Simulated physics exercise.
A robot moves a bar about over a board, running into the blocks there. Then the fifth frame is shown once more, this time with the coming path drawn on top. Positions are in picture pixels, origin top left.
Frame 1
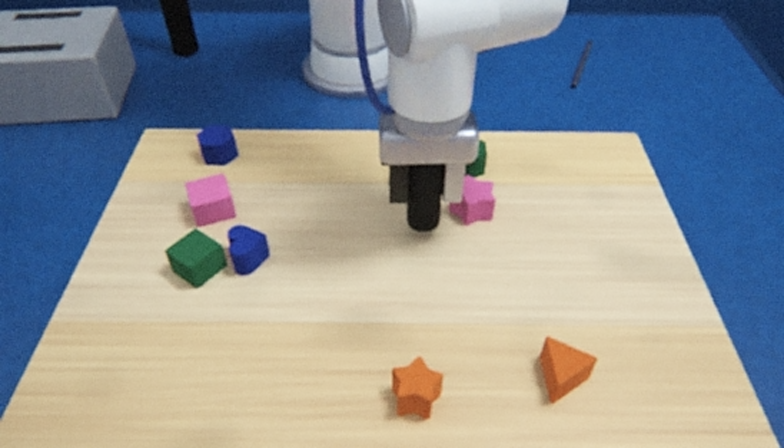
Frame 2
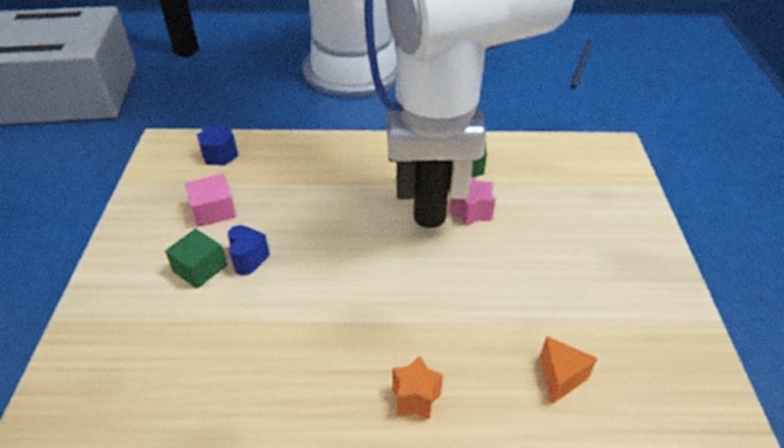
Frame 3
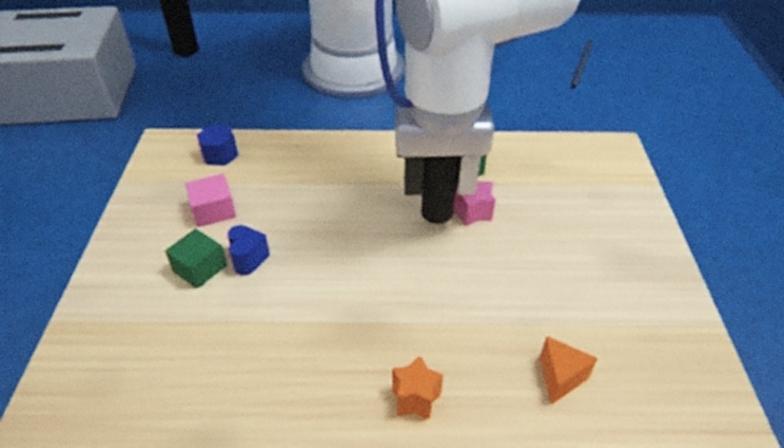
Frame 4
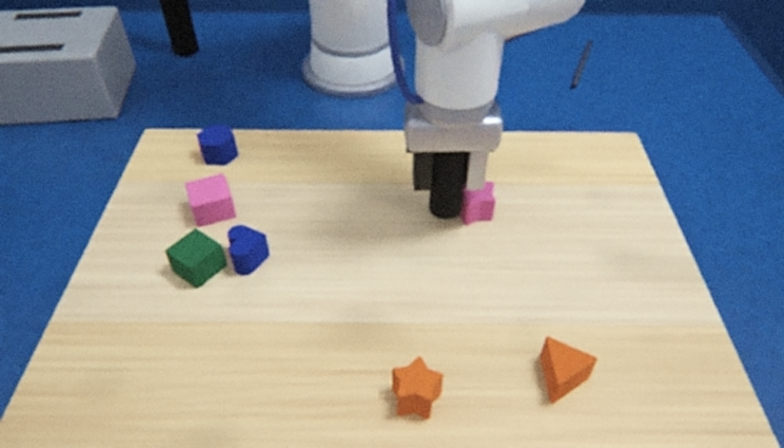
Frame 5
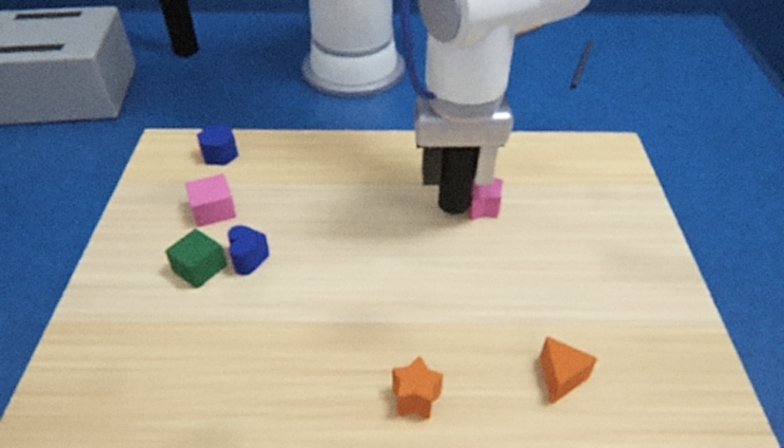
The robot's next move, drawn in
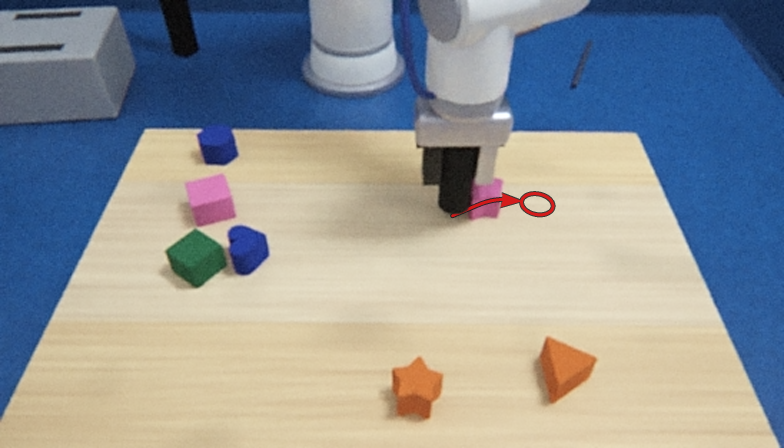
A robot arm moves its black bar slightly right, nudging the pink star a little.
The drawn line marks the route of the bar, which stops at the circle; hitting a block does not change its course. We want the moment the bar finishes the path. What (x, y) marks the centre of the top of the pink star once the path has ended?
By then it is at (554, 165).
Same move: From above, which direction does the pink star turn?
It is turned anticlockwise.
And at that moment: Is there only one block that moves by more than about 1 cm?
It seems so.
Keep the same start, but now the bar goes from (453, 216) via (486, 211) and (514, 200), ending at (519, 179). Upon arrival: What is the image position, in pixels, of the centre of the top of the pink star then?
Most likely (555, 161).
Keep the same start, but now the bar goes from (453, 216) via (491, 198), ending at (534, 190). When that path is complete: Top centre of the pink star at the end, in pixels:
It comes to (564, 159).
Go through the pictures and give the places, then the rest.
The first frame shows bar tip (423, 221); block tops, green six-sided block partly hidden; pink star (475, 189).
The second frame shows bar (430, 217); blocks unchanged.
The third frame shows bar (437, 213); blocks unchanged.
The fourth frame shows bar (445, 209); blocks unchanged.
The fifth frame shows bar (454, 204); green six-sided block hidden; pink star (483, 185).
Path on the board, from (453, 216) via (478, 205) and (506, 199), ending at (537, 204).
The first path, step by step. One third of the way, bar (480, 193); pink star (509, 175).
Two thirds of the way, bar (510, 187); pink star (536, 168).
At the end, bar (540, 192); green six-sided block in place; pink star (554, 165), turned 35° anticlockwise.
